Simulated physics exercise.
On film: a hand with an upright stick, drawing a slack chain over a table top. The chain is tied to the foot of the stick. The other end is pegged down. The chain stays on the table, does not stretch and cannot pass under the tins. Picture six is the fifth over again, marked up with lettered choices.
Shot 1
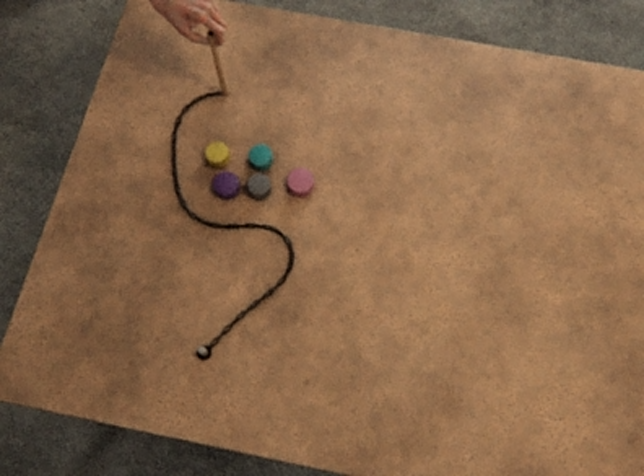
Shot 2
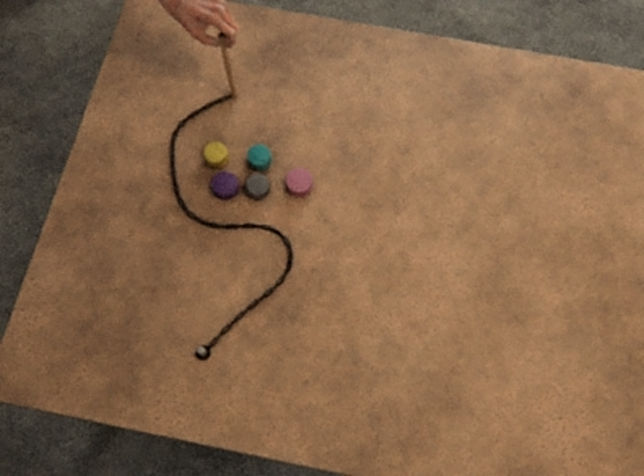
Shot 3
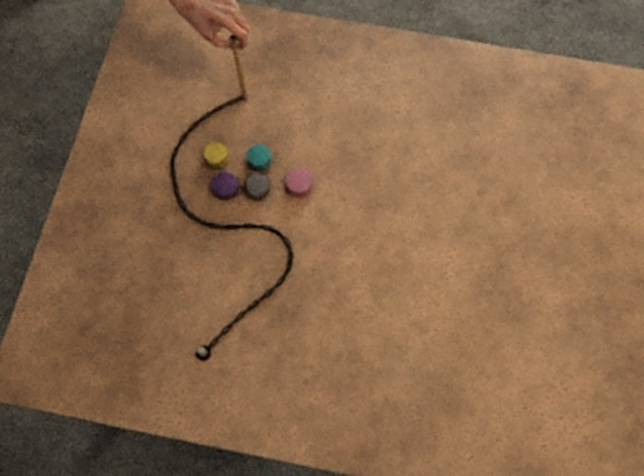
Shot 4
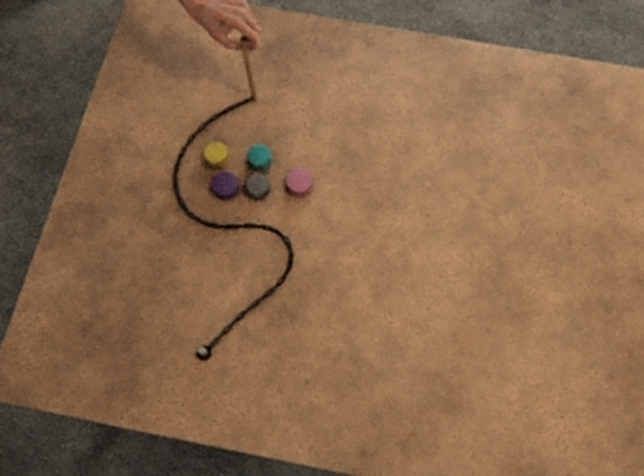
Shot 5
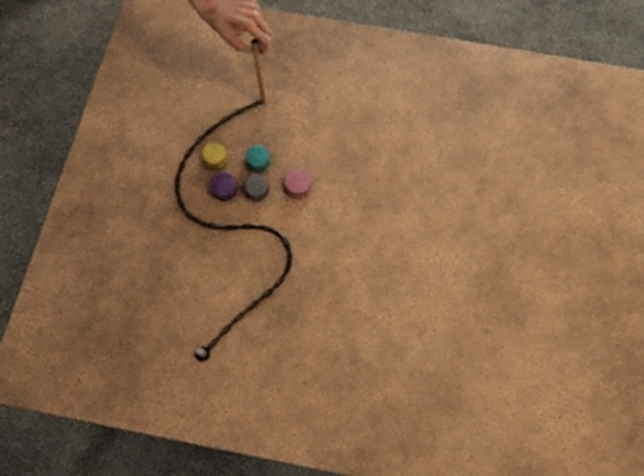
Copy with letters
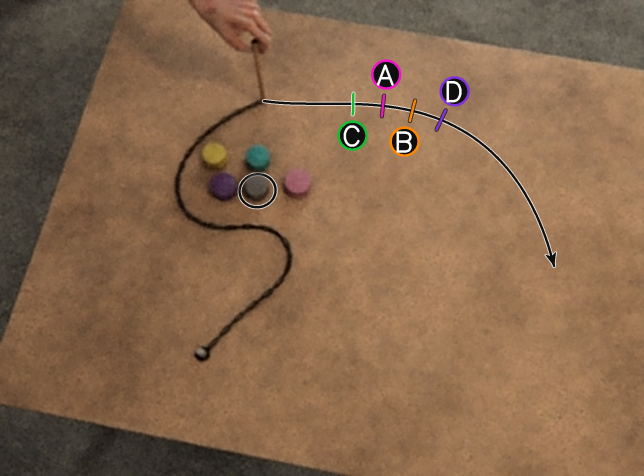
On a brown table top, a hand with an upright stick drawing a dark chain's end slightly rightward above five small coloured tins.
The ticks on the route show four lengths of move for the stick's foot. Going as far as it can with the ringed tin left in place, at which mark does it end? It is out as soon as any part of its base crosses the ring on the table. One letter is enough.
D is the last safe stop.
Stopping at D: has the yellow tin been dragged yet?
Yes.
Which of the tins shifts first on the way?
Yellow.
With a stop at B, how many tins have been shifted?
One.
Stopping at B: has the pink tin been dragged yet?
No.
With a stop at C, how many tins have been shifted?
By then, none.
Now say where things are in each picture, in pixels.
Peg (203, 351); grey tin (260, 187); purple tin (227, 186), in the first frame.
Purple tin (225, 186); pink tin (299, 183), in the second frame.
Turquoise tin (259, 158); yellow tin (216, 156), in the third frame.
Peg (203, 352); grey tin (258, 187), in the fourth frame.
Purple tin (224, 187); pink tin (298, 183); turquoise tin (258, 159), in the fifth frame.
On the marked copy, A at (383, 106); B at (412, 111); C at (353, 104); D at (441, 120); the ring at (258, 191); the route from (264, 101) via (448, 123) to (554, 266).
Following D. Soon after the start, foot of the stick (327, 104); grey tin (257, 188).
Later, foot of the stick (388, 107); grey tin (257, 188).
In the end, foot of the stick (441, 120); grey tin (257, 188); purple tin (230, 191); turquoise tin (264, 161); yellow tin (244, 172); the grey tin is still in its ring.
As for the rest, A is safe but short; B is safe but short; C is safe but short.
